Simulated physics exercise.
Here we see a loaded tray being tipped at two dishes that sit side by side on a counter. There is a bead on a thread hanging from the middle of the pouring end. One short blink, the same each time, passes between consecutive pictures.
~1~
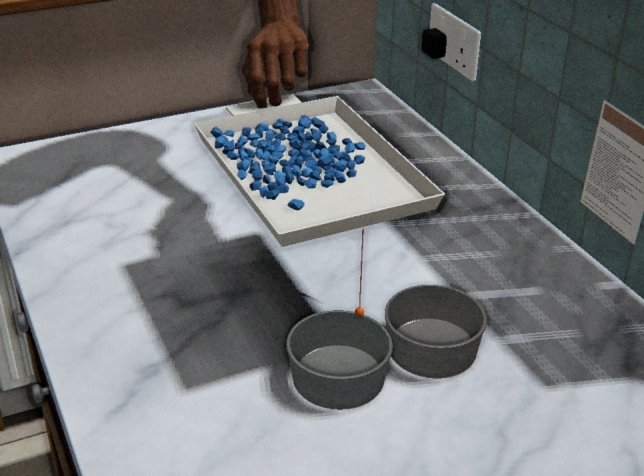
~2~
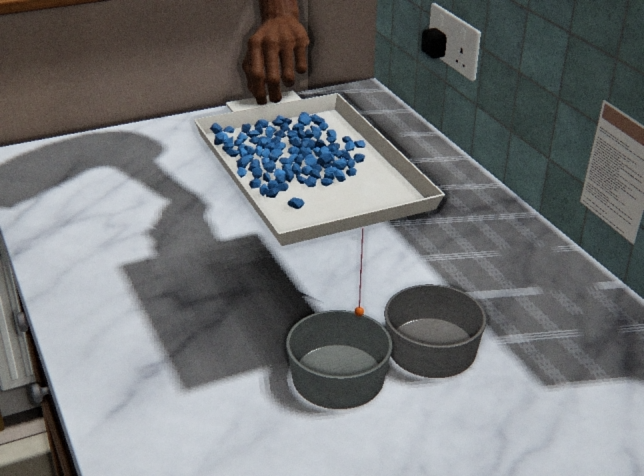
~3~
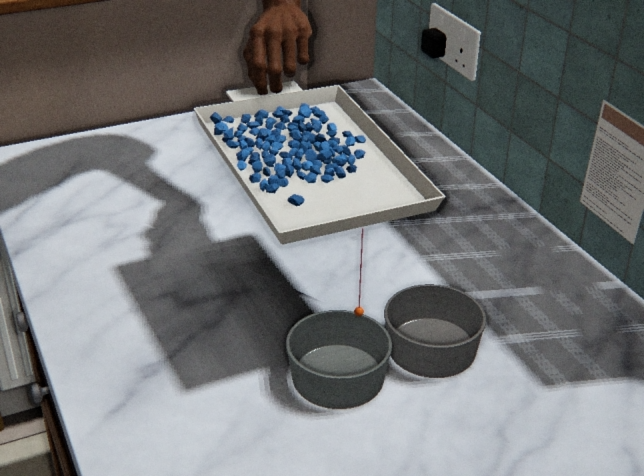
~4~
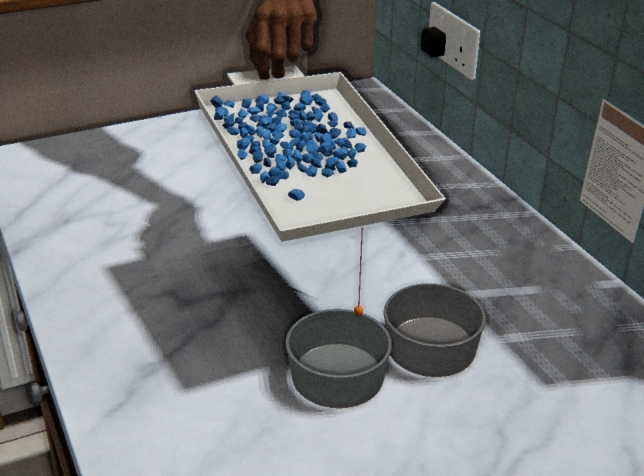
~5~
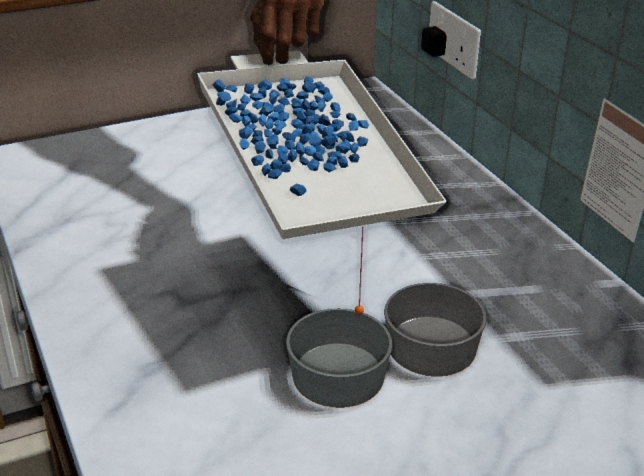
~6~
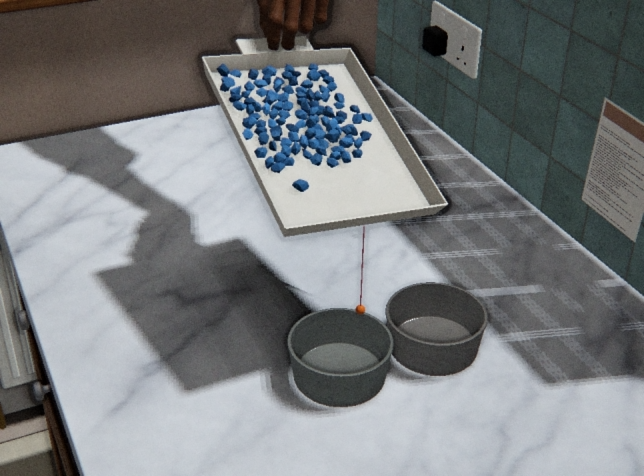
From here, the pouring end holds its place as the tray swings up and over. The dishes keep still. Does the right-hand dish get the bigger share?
Yes, the right-hand dish does.
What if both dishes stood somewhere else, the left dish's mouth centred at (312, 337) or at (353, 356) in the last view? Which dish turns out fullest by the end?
At the first spot the right-side one comes out ahead, at the second spot the right-side one.
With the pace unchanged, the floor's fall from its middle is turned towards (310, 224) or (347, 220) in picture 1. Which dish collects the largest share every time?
Results - the dish on the left side first, the dish on the left side second.
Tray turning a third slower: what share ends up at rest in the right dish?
I'd expect close to 80 per cent.
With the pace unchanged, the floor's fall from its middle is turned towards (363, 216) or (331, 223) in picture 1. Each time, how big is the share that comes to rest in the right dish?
Roughly 30 % in the first case and 0 % in the second.
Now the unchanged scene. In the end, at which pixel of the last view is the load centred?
Near pixel (436, 344).
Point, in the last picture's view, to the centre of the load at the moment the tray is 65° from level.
Around (407, 205).
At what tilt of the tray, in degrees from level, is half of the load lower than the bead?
It is at around 85 degrees.
Soon, tray tipped steeply; most on the tray; a stray few in the right dish; a small part in the air.
A while on, tray tipped past a quarter turn; a small part on the tray; a stray few in the left dish; about half in the right dish; about a quarter outside both; a small part in the air.
Towards the end, tray tipped past a quarter turn; a small part in the left dish; about two thirds in the right dish; about a quarter outside both.
Finally, tray tipped past a quarter turn; a small part in the left dish; about two thirds in the right dish; about a quarter outside both.
